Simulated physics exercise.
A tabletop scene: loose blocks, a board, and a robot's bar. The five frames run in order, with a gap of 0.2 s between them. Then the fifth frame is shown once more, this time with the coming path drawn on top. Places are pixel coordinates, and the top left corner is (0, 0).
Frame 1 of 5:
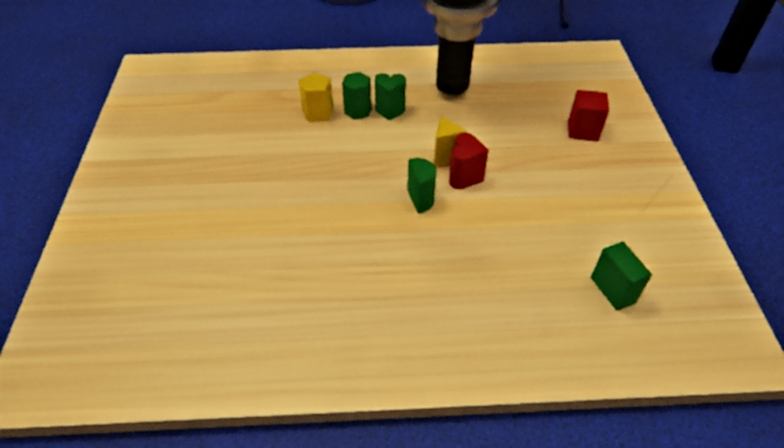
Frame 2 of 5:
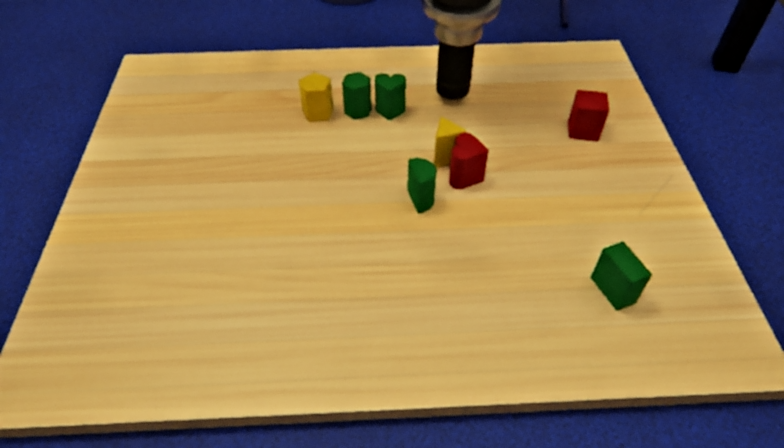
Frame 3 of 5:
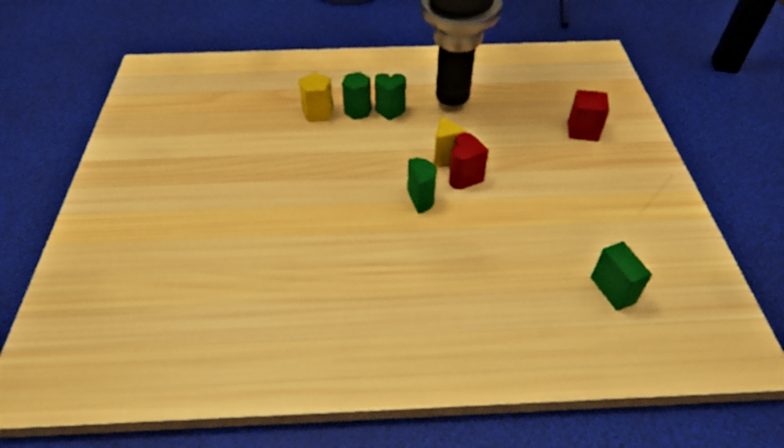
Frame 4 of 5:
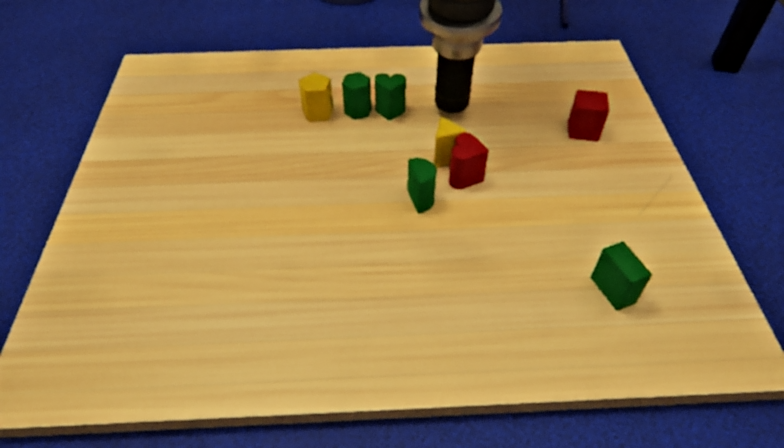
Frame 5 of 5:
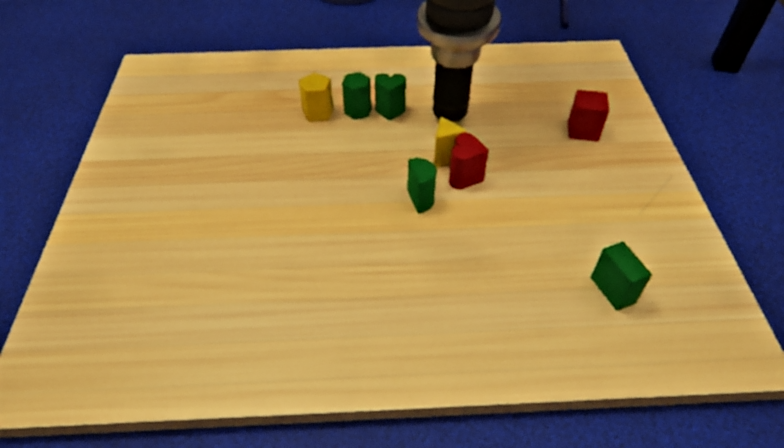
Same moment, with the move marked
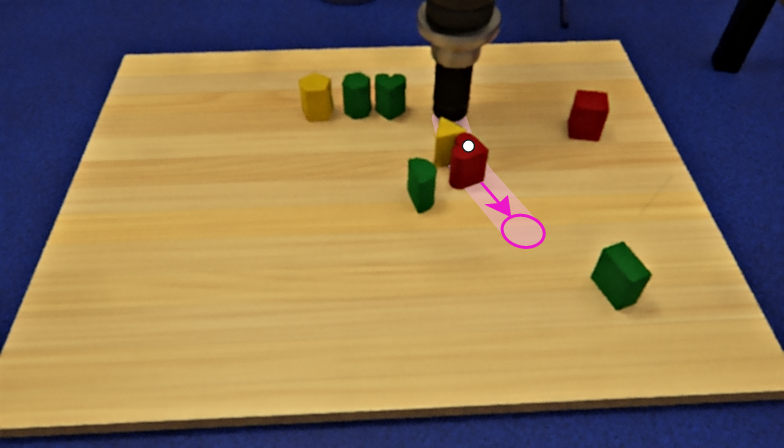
On a wooden tabletop, a robot's dark bar moves slightly toward the yellow triangle while the scattered coloured blocks stay still.
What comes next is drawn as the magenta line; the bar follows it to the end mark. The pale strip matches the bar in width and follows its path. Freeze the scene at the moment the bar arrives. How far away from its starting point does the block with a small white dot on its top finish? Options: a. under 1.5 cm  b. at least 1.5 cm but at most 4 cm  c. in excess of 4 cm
The one that fits is c, in excess of 4 cm.
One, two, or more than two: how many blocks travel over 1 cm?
The count will be 2.
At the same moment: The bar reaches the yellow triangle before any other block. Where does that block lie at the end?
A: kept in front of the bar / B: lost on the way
My answer is option B.
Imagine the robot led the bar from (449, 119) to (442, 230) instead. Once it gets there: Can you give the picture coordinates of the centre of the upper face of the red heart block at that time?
That would be at about pixel (487, 172).
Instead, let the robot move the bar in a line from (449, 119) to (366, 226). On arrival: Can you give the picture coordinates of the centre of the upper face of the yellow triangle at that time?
It should be at (440, 146) by then.
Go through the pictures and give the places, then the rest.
In the first picture, tip of the bar (453, 85), middles of tops, green heart block (390, 80), yellow triangle (448, 128), red heart block (468, 146).
In the second picture, bar (453, 90), nothing pushed.
In the third picture, bar (452, 96), nothing pushed.
In the fourth picture, bar (452, 103), nothing pushed.
In the fifth picture, bar (450, 112), green heart block (390, 80), yellow triangle (448, 128), red heart block (468, 146).
The line goes from (449, 119) by way of (461, 154) and (489, 191) to (523, 231); the dot is on the red heart block.
What follows on the original path. One third of the way, bar (462, 147); yellow triangle (443, 138); red heart block (470, 152), turned 20° anticlockwise.
Two thirds of the way, bar (490, 184); yellow triangle (441, 141), turned 15° clockwise; red heart block (478, 182), turned 20° anticlockwise.
At the end, bar (525, 224); green heart block unmoved; yellow triangle (441, 141), turned 15° clockwise; red heart block (477, 189).
